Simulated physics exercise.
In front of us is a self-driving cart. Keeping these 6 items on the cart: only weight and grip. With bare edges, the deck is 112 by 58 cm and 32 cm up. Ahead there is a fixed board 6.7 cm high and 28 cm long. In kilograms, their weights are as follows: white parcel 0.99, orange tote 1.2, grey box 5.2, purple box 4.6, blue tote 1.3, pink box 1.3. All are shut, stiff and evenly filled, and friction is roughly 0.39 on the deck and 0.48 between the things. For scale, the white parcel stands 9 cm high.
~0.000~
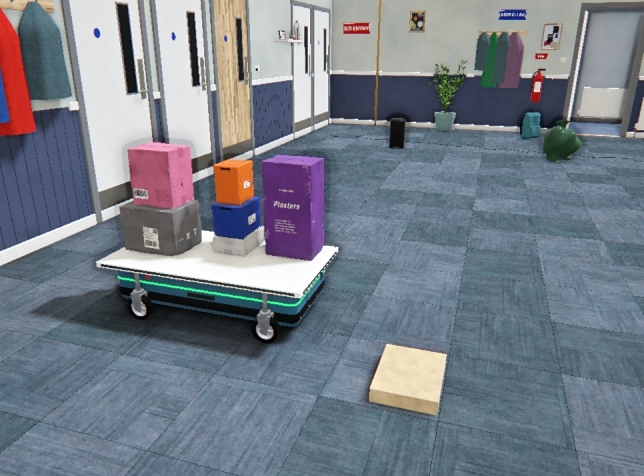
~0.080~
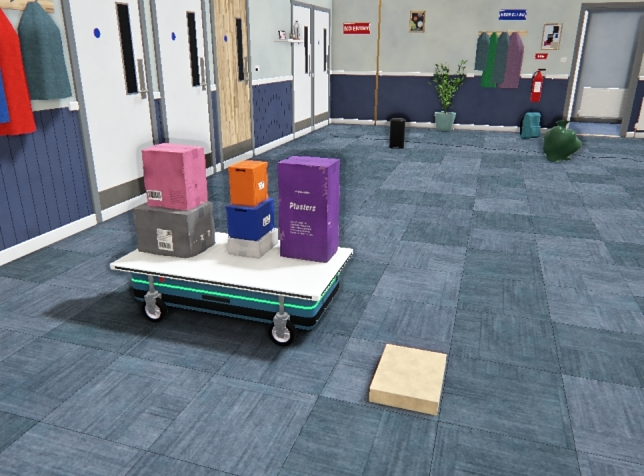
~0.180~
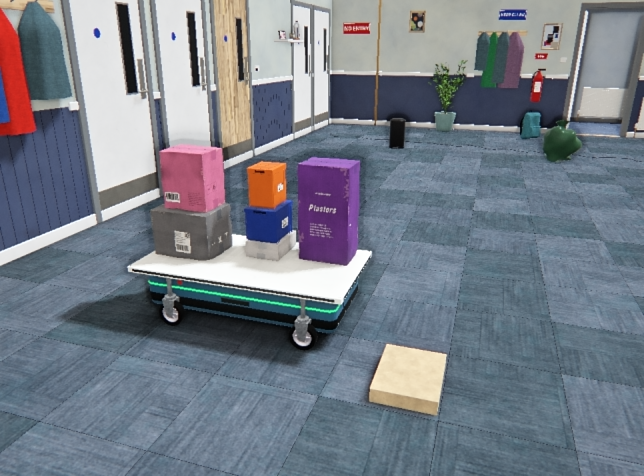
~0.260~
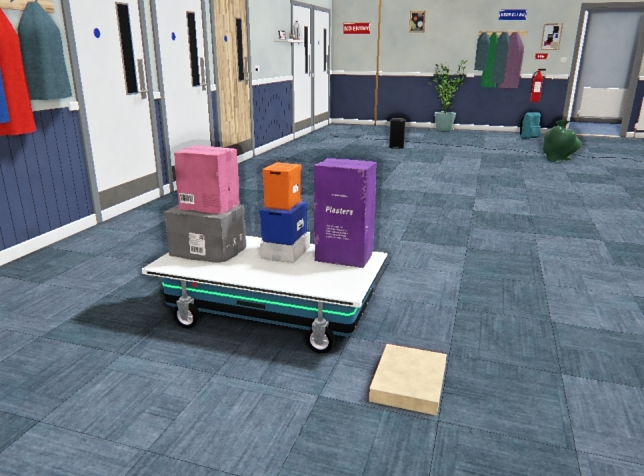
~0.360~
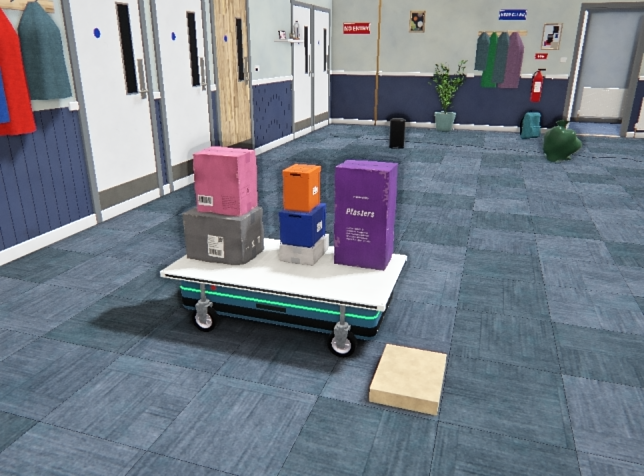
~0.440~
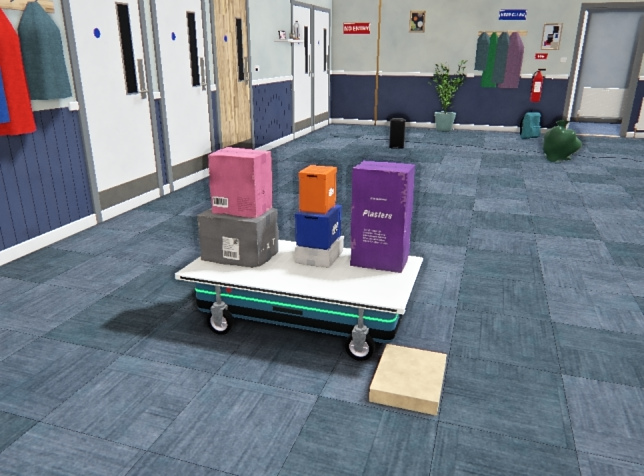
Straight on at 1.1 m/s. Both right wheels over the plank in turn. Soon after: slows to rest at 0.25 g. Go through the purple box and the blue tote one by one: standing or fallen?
My prediction: The purple box stays on its base, the blue tote stays on its base.
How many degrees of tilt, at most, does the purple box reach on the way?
18° at most.
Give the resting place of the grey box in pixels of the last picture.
In the last picture it sits around (574, 272).
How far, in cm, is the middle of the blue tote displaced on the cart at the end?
4 cm.
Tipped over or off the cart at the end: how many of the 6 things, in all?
Count: 1.
By 0.84 s, 92 cm covered; purple box tilted 17° near (463, 213); blue tote 3 cm from its spot near (398, 232); orange tote 6 cm from its spot.
By 1.24 s, 136 cm covered; blue tote 3 cm from its spot near (490, 239); orange tote 5 cm from its spot; pink box 2 cm from its spot.
By 1.54 s, 169 cm covered; blue tote 4 cm from its spot near (563, 250); purple box 3 cm from its spot; pink box tilted 7°.
By 2.14 s, 212 cm covered; pink box now off the cart; blue tote 4 cm from its spot; purple box 3 cm from its spot.
When it is over (2.6 s), off the cart and tipped over, pink box; the other 5 within 10 cm of the start.
